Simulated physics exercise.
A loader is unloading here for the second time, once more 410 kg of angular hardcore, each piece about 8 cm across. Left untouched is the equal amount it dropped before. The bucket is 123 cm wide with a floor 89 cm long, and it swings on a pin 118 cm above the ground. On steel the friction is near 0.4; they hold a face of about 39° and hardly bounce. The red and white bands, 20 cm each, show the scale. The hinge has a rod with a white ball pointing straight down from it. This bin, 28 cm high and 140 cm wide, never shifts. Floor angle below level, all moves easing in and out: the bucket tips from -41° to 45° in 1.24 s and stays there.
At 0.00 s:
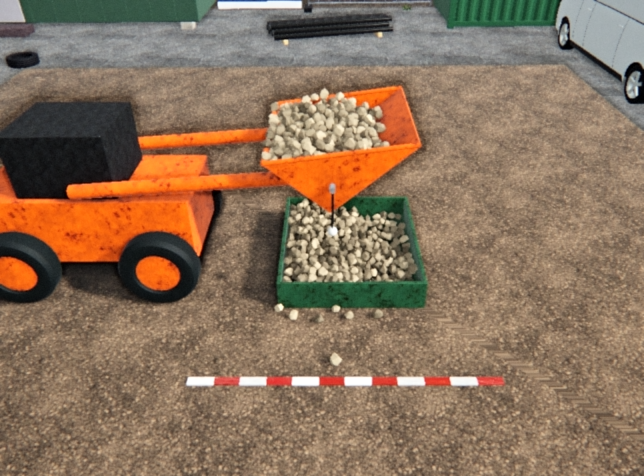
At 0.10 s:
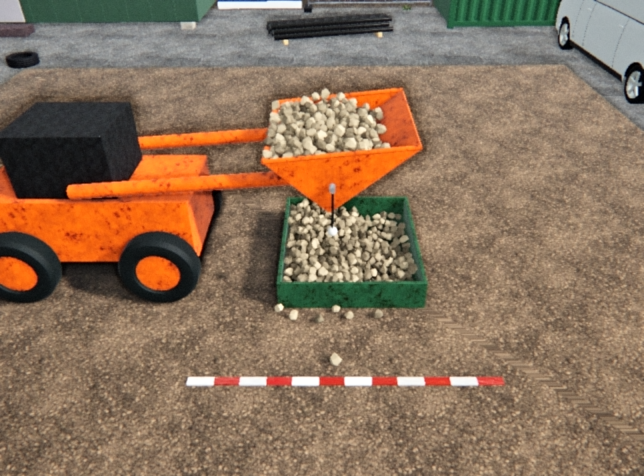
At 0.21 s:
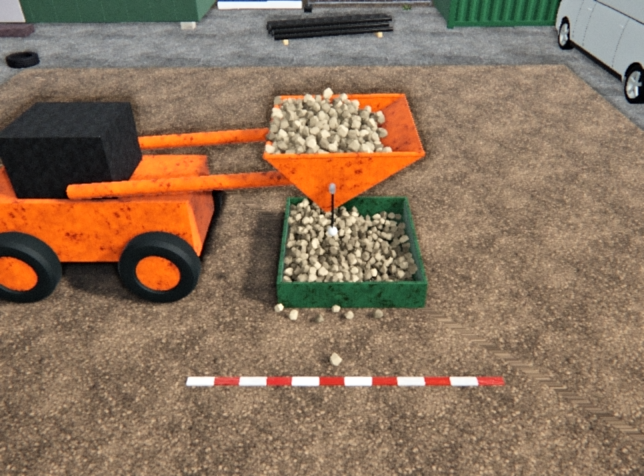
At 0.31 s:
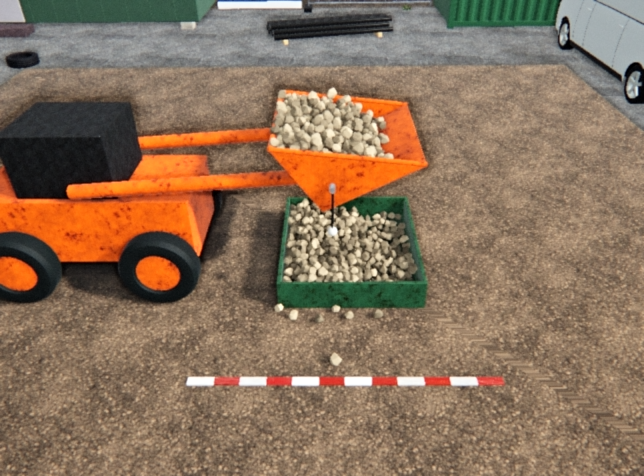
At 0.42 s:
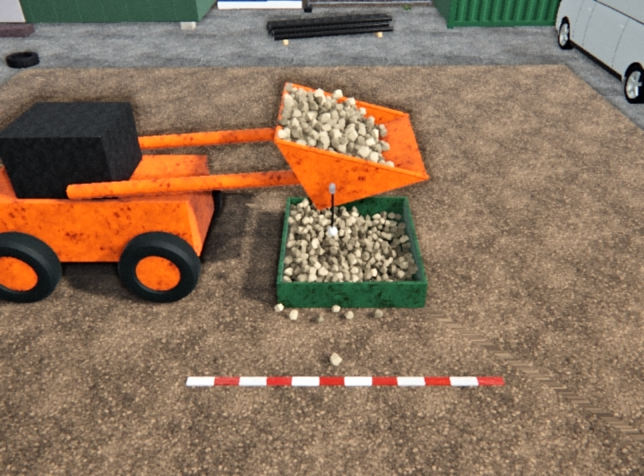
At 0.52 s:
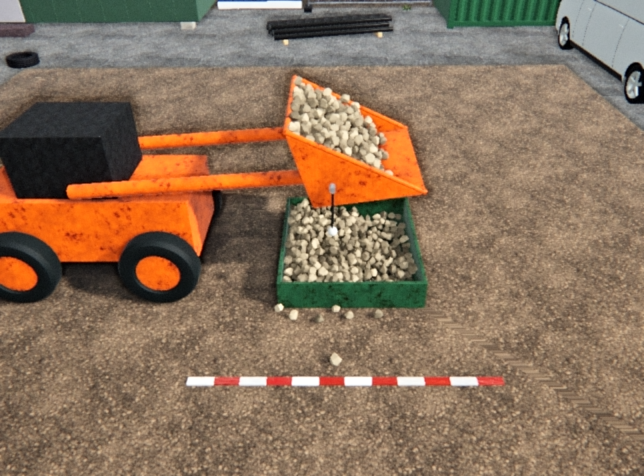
The video shows an orange loader holding a bucket of pale stones above a green bin already filled with similar stones; the bucket slowly tilts clockwise, its right side lowering, while the stones shift slightly inside it.
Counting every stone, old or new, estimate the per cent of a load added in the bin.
Roughly 64 per cent of a load more.
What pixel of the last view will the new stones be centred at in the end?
Near (400, 243).
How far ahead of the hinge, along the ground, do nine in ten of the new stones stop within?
Roughly 130 centimetres.
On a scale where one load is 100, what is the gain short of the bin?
That comes to about 0 % of a load.
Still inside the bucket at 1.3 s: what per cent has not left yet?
Some 45 %, roughly, is held.
After 0.9 s the floor is at 32°; in per cent of one load, 100 in the bucket, 99 in the bin, 1 beside or beyond the bin; the foremost stones are at (410, 263).
After 1.3 s the floor is at 45°; in per cent of one load, 45 in the bucket, 150 in the bin, 5 beside or beyond the bin; the foremost stones are at (436, 245).
After 1.7 s the floor is at 45°; in per cent of one load, 8 in the bucket, 166 in the bin, 26 beside or beyond the bin; the foremost stones are at (485, 259).
After 4.4 s the floor is at 45°; in per cent of one load, 0 in the bucket, 163 in the bin, 37 beside or beyond the bin; the foremost stones are at (521, 249). Net gain in the bin, 64.
